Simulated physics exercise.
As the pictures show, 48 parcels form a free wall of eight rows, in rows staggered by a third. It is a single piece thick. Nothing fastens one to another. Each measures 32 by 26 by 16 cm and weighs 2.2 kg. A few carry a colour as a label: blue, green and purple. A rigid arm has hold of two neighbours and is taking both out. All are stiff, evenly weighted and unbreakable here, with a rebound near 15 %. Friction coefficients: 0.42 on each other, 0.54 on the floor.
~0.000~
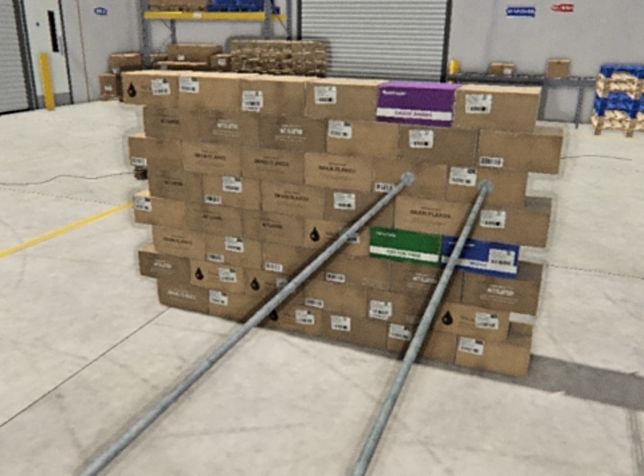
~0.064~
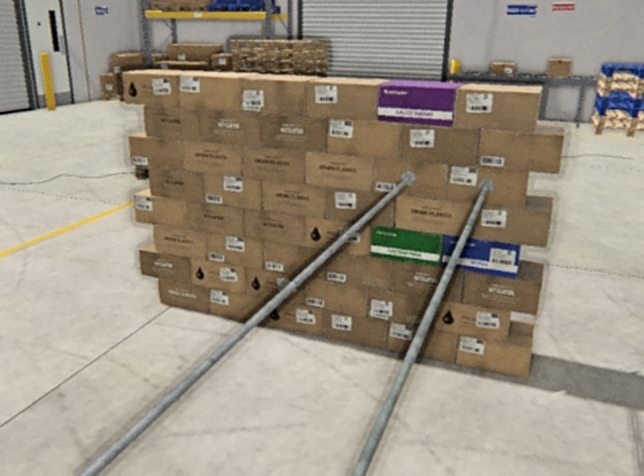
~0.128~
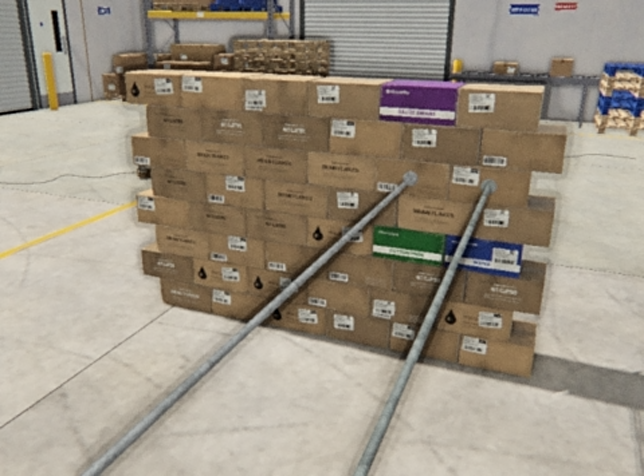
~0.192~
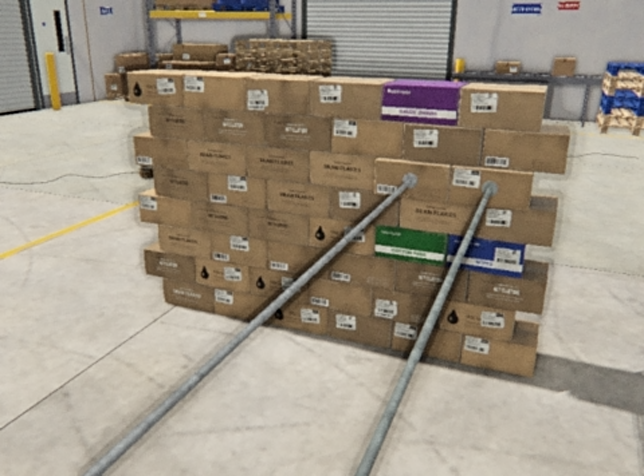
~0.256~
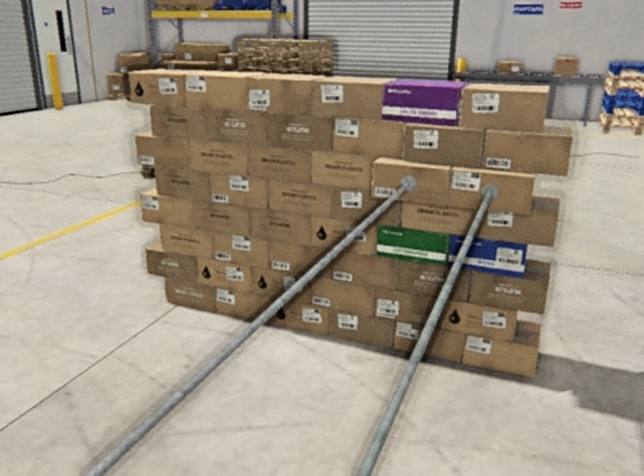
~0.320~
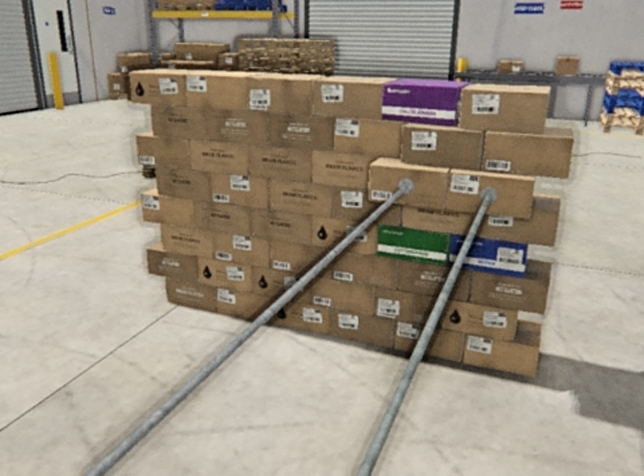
In a warehouse, two metal rods touch a free-standing wall of stacked brown boxes with purple, green and blue ones among them; after a still start, the boxes at the rod ends slide slightly forward, out of the wall's face.
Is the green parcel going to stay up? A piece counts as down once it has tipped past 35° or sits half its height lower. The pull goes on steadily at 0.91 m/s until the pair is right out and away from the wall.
That parcel stays up.
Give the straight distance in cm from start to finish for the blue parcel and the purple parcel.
Blue 0, purple 145.
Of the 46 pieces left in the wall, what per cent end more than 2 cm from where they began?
It is 10 per cent.
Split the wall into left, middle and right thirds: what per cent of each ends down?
In per cent: Left 0, middle 0, right 30.
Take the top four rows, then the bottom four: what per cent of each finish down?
From the top 20, from the bottom 0 per cent.
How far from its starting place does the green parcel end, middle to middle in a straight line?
About 0 cm.
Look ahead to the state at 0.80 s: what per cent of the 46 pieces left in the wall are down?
0 per cent by then.
After 0.46 s, none of the 46 other parcels down, 4 disturbed; green parcel unmoved; purple parcel 47 mm from its place.
After 0.80 s, none of the 46 other parcels down, 4 disturbed; green parcel unmoved; purple parcel 35° from how it stood, 6 cm lower.
After 2.24 s, 1 of the 46 other parcels down; green parcel unmoved; purple parcel on its side.
After 3.14 s, 4 of the 46 other parcels down; green parcel unmoved; purple parcel on its side.
In the end (3.8 s), 4 of the 46 other parcels down; green parcel unmoved; purple parcel on its side; blue parcel unmoved. From the last view, middles, green parcel near (418, 237), purple parcel near (396, 442).
